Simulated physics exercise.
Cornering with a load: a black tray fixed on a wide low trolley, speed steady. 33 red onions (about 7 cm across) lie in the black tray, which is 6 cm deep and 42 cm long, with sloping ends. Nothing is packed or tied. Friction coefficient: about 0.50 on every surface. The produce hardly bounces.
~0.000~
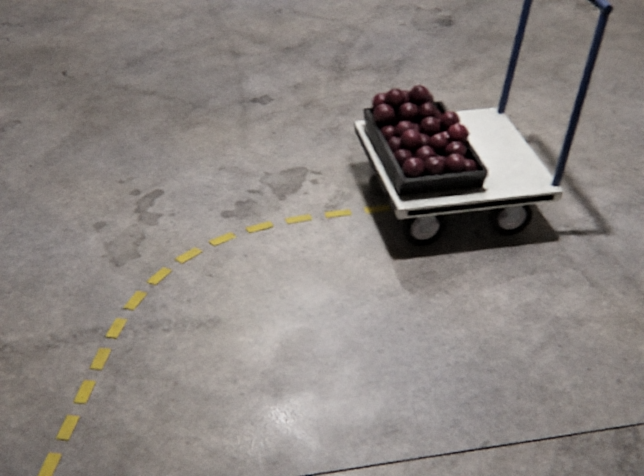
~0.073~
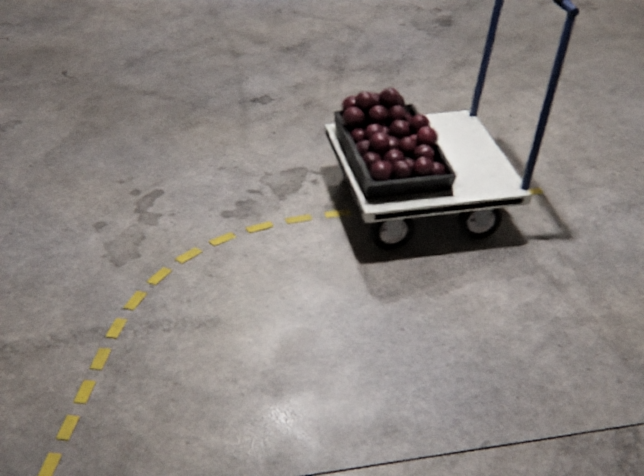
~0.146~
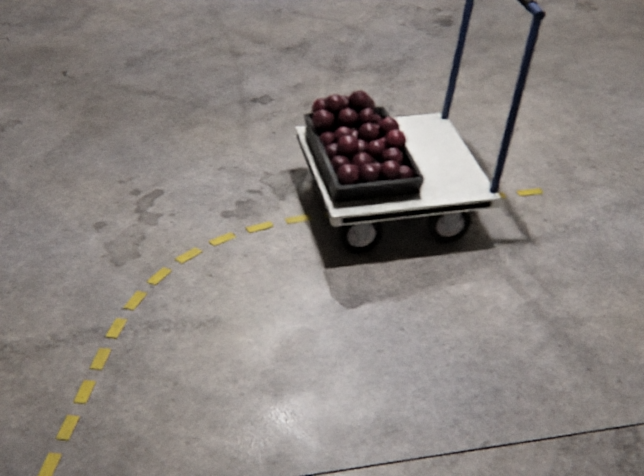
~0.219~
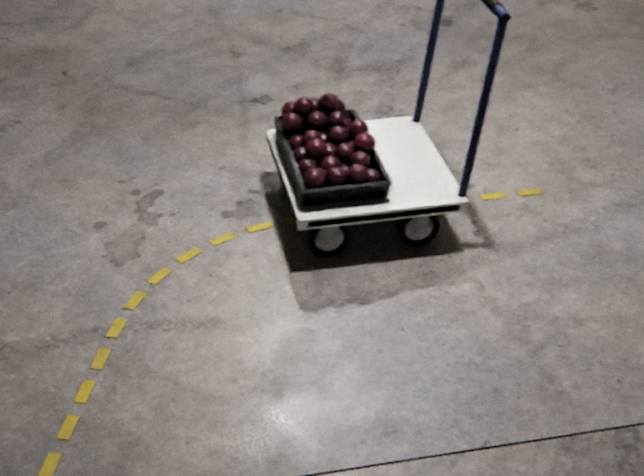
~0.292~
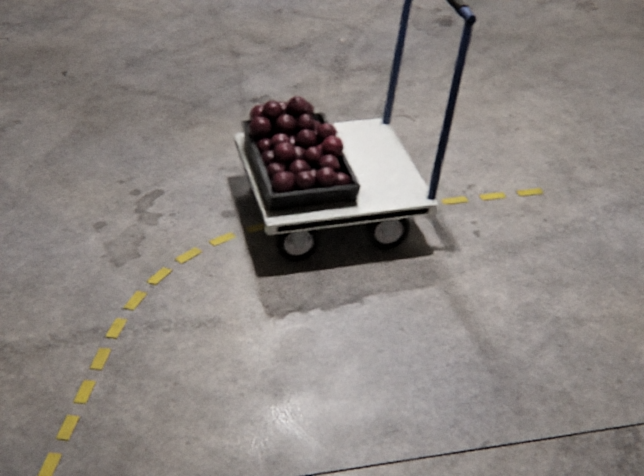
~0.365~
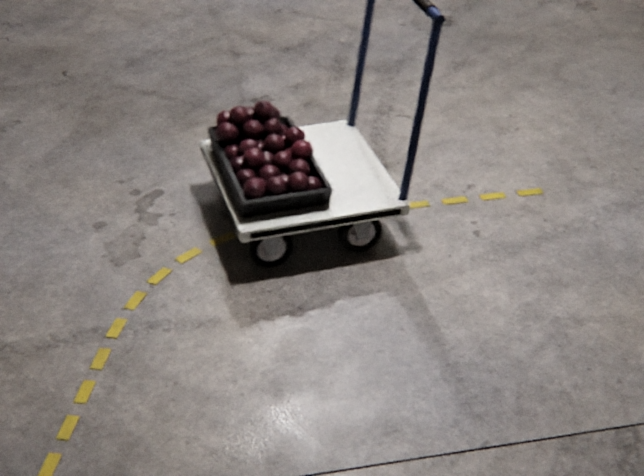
Concrete floor, with a white cart carrying a black tray of round, dark red produce rolling steadily left along a dashed yellow line.
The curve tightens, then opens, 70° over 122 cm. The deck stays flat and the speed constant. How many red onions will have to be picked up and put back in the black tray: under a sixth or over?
Under a sixth of the red onions leave the black tray.
After 0.64 s, 0 of 33 out of the black tray.
After 0.81 s, 0 of 33 out of the black tray.
After 1.06 s, 0 of 33 out of the black tray.
Outcome (at 1.52 s), 0 of 33 out of the black tray. Asked share, 0 of 33, 0 per cent.
